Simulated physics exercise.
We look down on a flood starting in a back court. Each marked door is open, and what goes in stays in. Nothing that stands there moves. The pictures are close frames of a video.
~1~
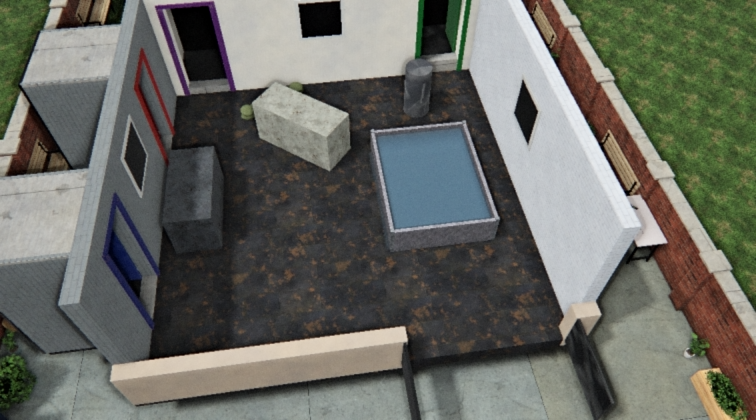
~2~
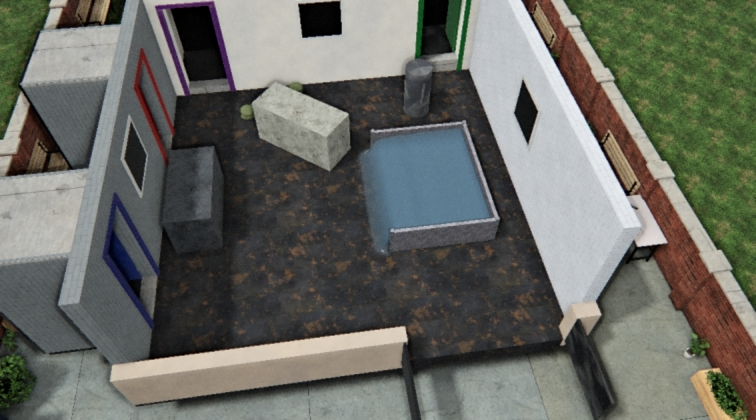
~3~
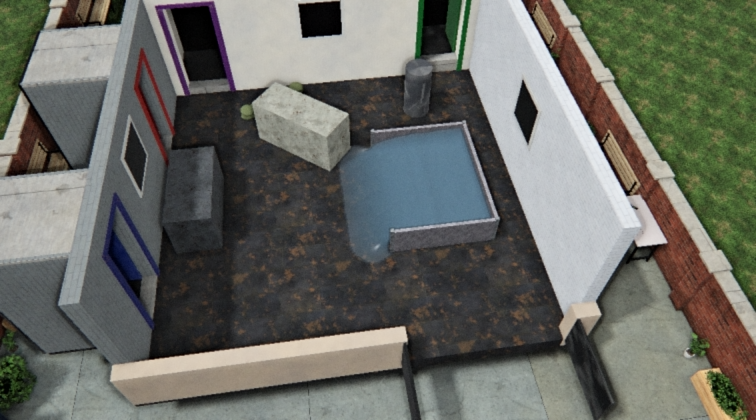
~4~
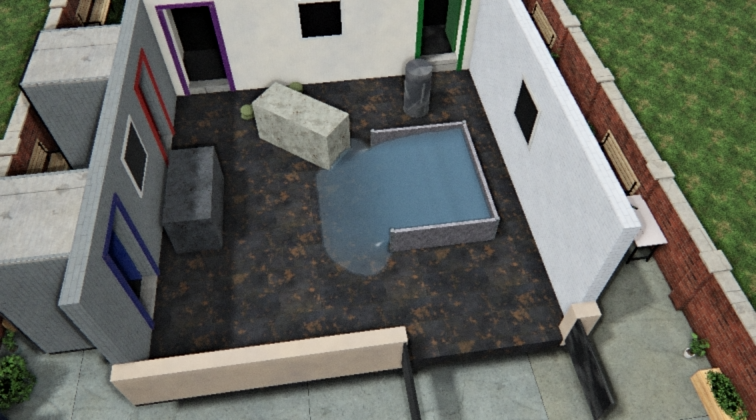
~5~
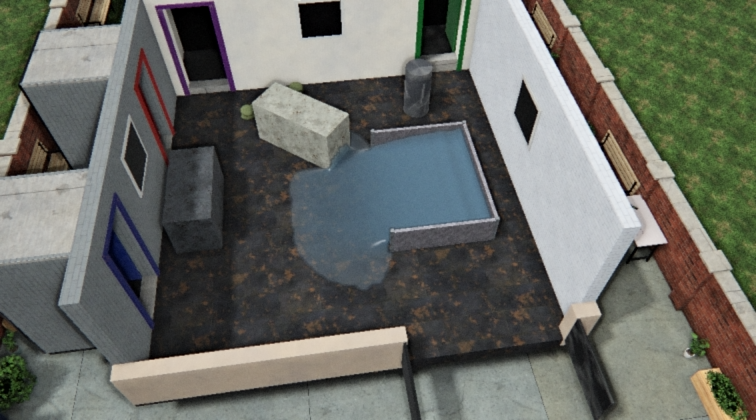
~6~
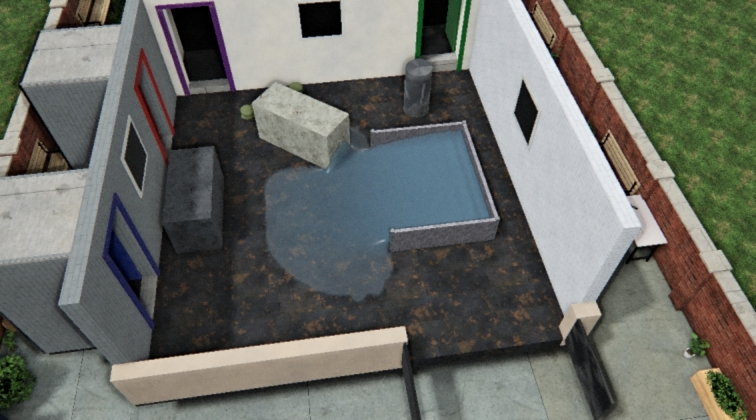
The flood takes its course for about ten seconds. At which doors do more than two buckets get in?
The green door holds within the limit; the red door floods; the blue door floods; the purple door holds within the limit.
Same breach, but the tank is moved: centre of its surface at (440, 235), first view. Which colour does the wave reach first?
First comes the blue door.
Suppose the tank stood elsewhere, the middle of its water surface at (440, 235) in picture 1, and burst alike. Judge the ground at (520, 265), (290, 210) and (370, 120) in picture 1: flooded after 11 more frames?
One after the other: Dry, awash, not flooded.
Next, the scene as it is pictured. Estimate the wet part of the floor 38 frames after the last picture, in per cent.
Some 75 per cent.
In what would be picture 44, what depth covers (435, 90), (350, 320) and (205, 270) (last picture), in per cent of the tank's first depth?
Roughly 2, 12 and 18 per cent, in turn.
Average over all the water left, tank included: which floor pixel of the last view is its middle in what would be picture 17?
At about (333, 208).
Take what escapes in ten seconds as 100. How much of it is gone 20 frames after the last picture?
About 25 per cent.
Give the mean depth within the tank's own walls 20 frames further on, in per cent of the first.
Roughly 20 per cent.
A moment on, water covers 30 % of the floor; the green door not reached, the red door not reached, the blue door not reached, the purple door not reached.
Next, water covers 45 % of the floor; the green door not reached, the red door wet at the sill, nothing in, the blue door under two buckets in, the purple door not reached.
Then, water covers 55 % of the floor; the green door wet at the sill, nothing in, the red door under two buckets in, the blue door over two buckets in, the purple door wet at the sill, nothing in.
Later, water covers 75 % of the floor; the green door wet at the sill, nothing in, the red door under two buckets in, the blue door far over two buckets in, the purple door wet at the sill, nothing in.
In the end, water covers 95 % of the floor; the green door wet at the sill, nothing in, the red door over two buckets in, the blue door far over two buckets in, the purple door wet at the sill, nothing in.
